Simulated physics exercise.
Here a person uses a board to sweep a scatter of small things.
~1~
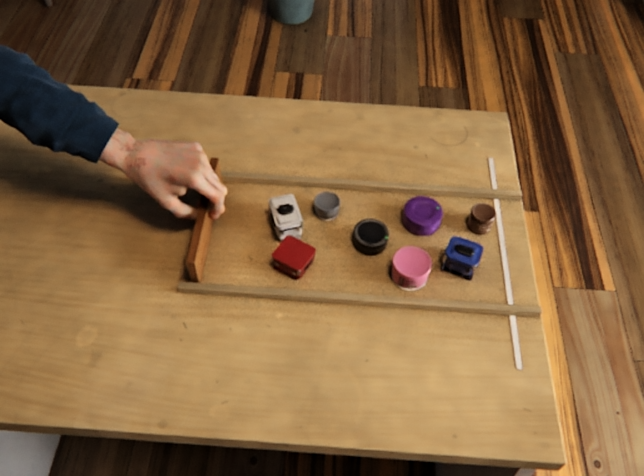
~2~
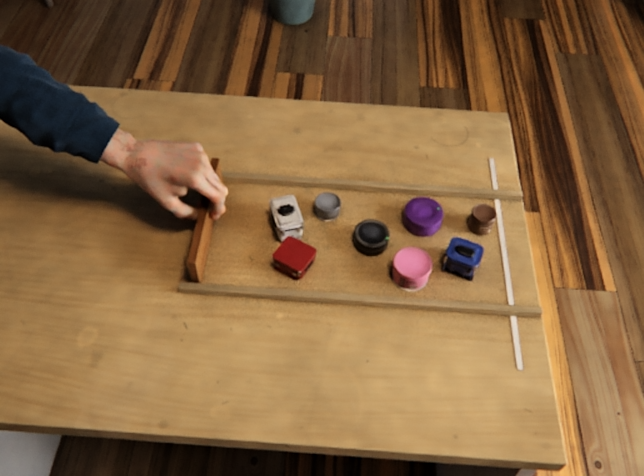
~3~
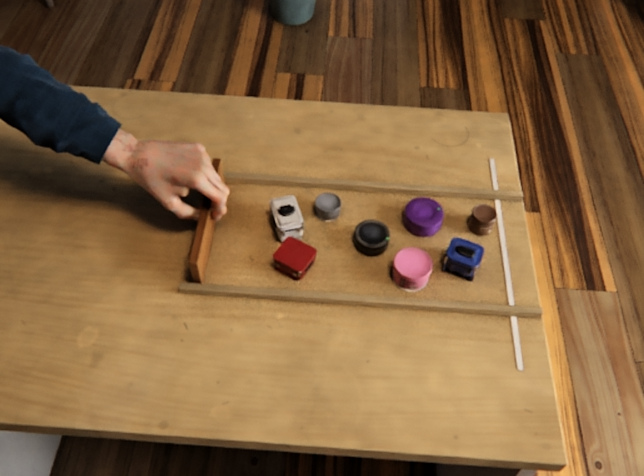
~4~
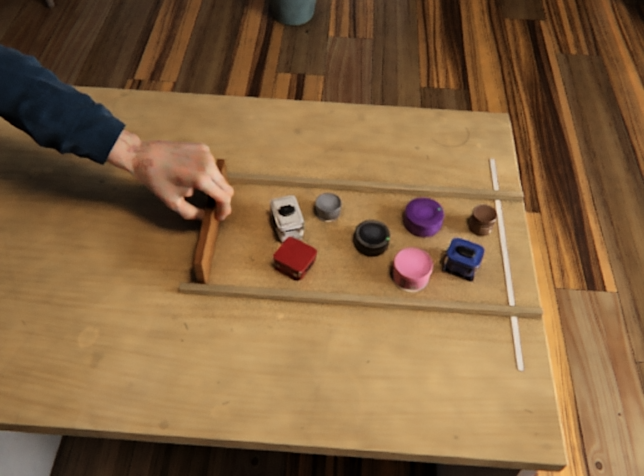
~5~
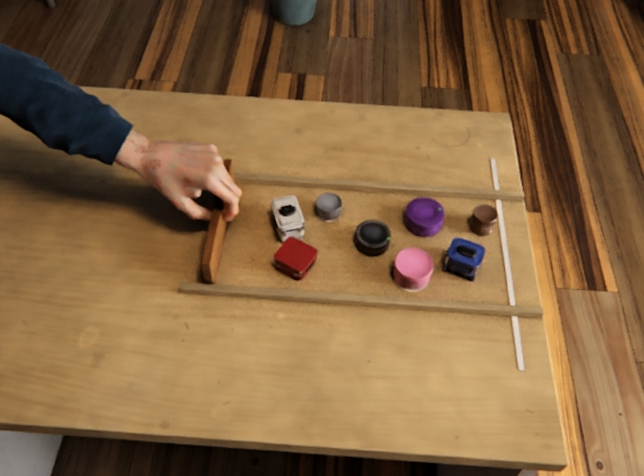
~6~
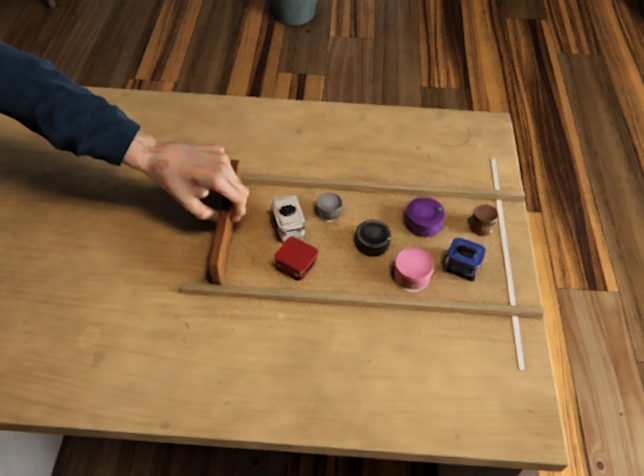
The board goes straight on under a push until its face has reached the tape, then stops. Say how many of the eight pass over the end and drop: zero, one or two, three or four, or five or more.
The count is five or more.
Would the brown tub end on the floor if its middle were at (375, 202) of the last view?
In the end the brown tub ends up off.
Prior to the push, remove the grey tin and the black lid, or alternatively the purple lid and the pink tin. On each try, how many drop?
Tally per try: 4 / 3.
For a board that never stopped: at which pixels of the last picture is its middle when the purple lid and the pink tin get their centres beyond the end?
I reckon its middle sits around (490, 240) and then around (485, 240).
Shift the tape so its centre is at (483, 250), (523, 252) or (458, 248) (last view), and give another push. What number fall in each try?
Counts per try: 2; 8; 0.
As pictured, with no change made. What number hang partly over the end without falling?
That'd be 1.
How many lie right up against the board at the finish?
It's touching 3 at the end.
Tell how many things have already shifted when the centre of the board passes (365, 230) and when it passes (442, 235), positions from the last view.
First 6, then 8.
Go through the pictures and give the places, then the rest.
Brown tub (481, 219); blue case (462, 258); purple lid (422, 216); board (206, 218); tape (503, 250), in the first picture.
Blue case (463, 258); white case (286, 218), in the second picture.
Purple lid (423, 217); board (208, 219), in the third picture.
Brown tub (483, 220); grey tin (328, 207), in the fourth picture.
Blue case (464, 259); black lid (373, 238), in the fifth picture.
Brown tub (484, 220); blue case (464, 259); purple lid (424, 217); board (227, 220); tape (506, 251), in the sixth picture.
Soon after, none off yet; brown tub at rest near (484, 220); blue case at rest near (464, 259); purple lid at rest near (424, 217).
Then, none off yet; brown tub at rest near (484, 220); blue case moving near (473, 257); purple lid moved a little near (439, 212).
Further on, none off yet; brown tub moved well along near (527, 227); blue case moved well along near (536, 254); purple lid moved well along near (499, 213).
By the end, the number that fall off is five or more; fallen, black lid, pink tin, purple lid, blue case and brown tub.
